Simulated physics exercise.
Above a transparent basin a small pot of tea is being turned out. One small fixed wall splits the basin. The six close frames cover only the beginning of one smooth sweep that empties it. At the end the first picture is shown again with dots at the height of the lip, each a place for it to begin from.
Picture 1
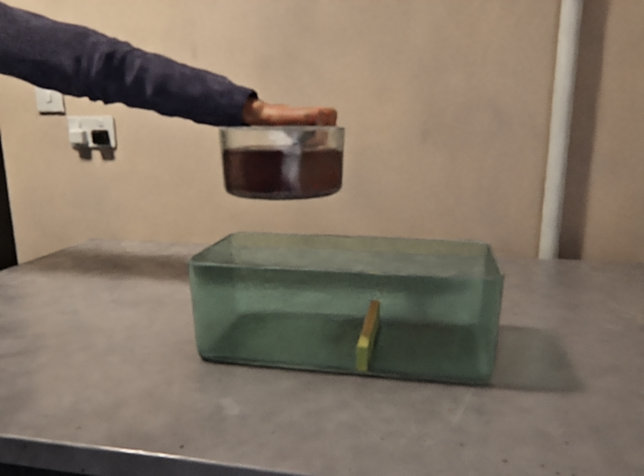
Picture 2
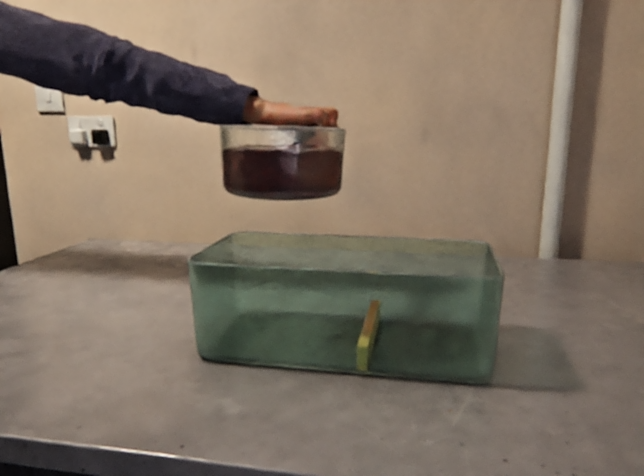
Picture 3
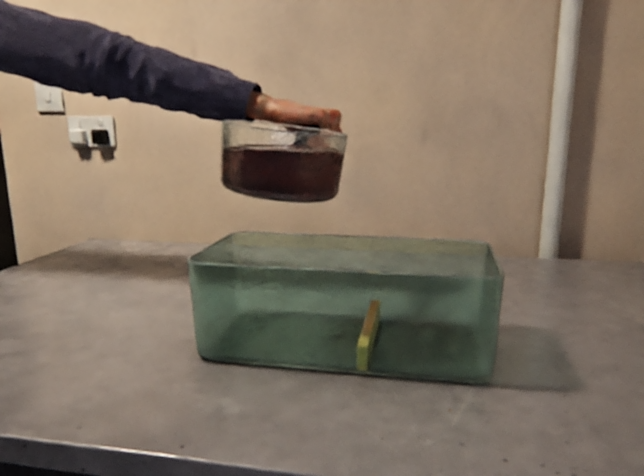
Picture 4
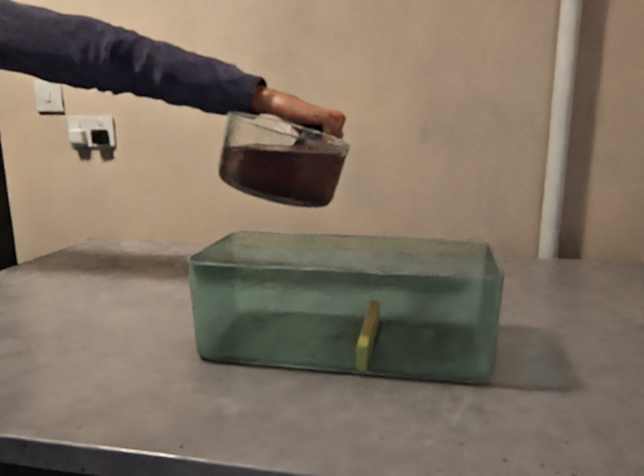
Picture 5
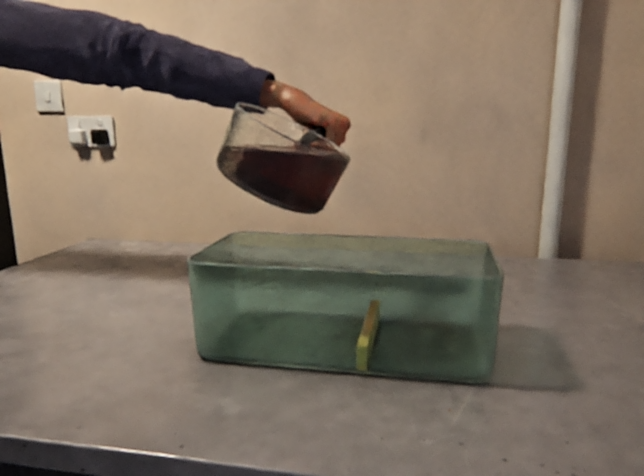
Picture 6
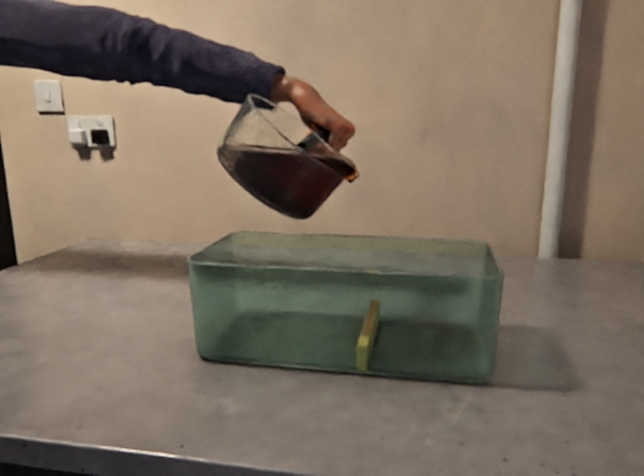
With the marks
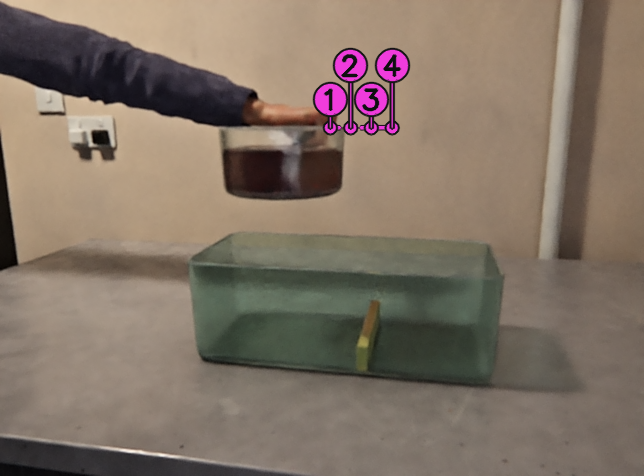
On a grey tabletop before a beige wall with white switches at left and a pale pipe at right, a still camera looks from the front and slightly above. A dark-sleeved arm from the left holds a clear glass pot of dark brown tea above a greenish transparent basin with a yellowish upright divider inside. The hand tilts the pot steadily rightward until tea just crosses its lip.
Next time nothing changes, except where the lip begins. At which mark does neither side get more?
Place 1.
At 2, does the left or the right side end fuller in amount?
The right one.
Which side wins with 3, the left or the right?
The right one.
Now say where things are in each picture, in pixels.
The first picture shows upright, lip at (341, 127); basin from (198, 355) to (493, 381); top of the wall at (370, 320); nothing has left yet.
The second picture shows upright, lip at (342, 129); nothing has left yet.
The third picture shows tipped about 7°, lip at (344, 135); nothing has left yet.
The fourth picture shows tipped about 16°, lip at (347, 145); nothing has left yet.
The fifth picture shows tipped about 27°, lip at (348, 158); nothing has left yet.
The sixth picture shows tipped about 39°, lip at (347, 172); tea is over the lip, down to (352, 179).
In magenta, 1 at (330, 127); 2 at (350, 127); 3 at (371, 127); 4 at (392, 127).
With 1, about 49 % ends left of the wall and 51 % right of it.
With 2, about 27 % ends left of the wall and 72 % right of it.
With 3, about 18 % ends left of the wall and 81 % right of it.
With 4, about 23 % ends left of the wall and 76 % right of it.
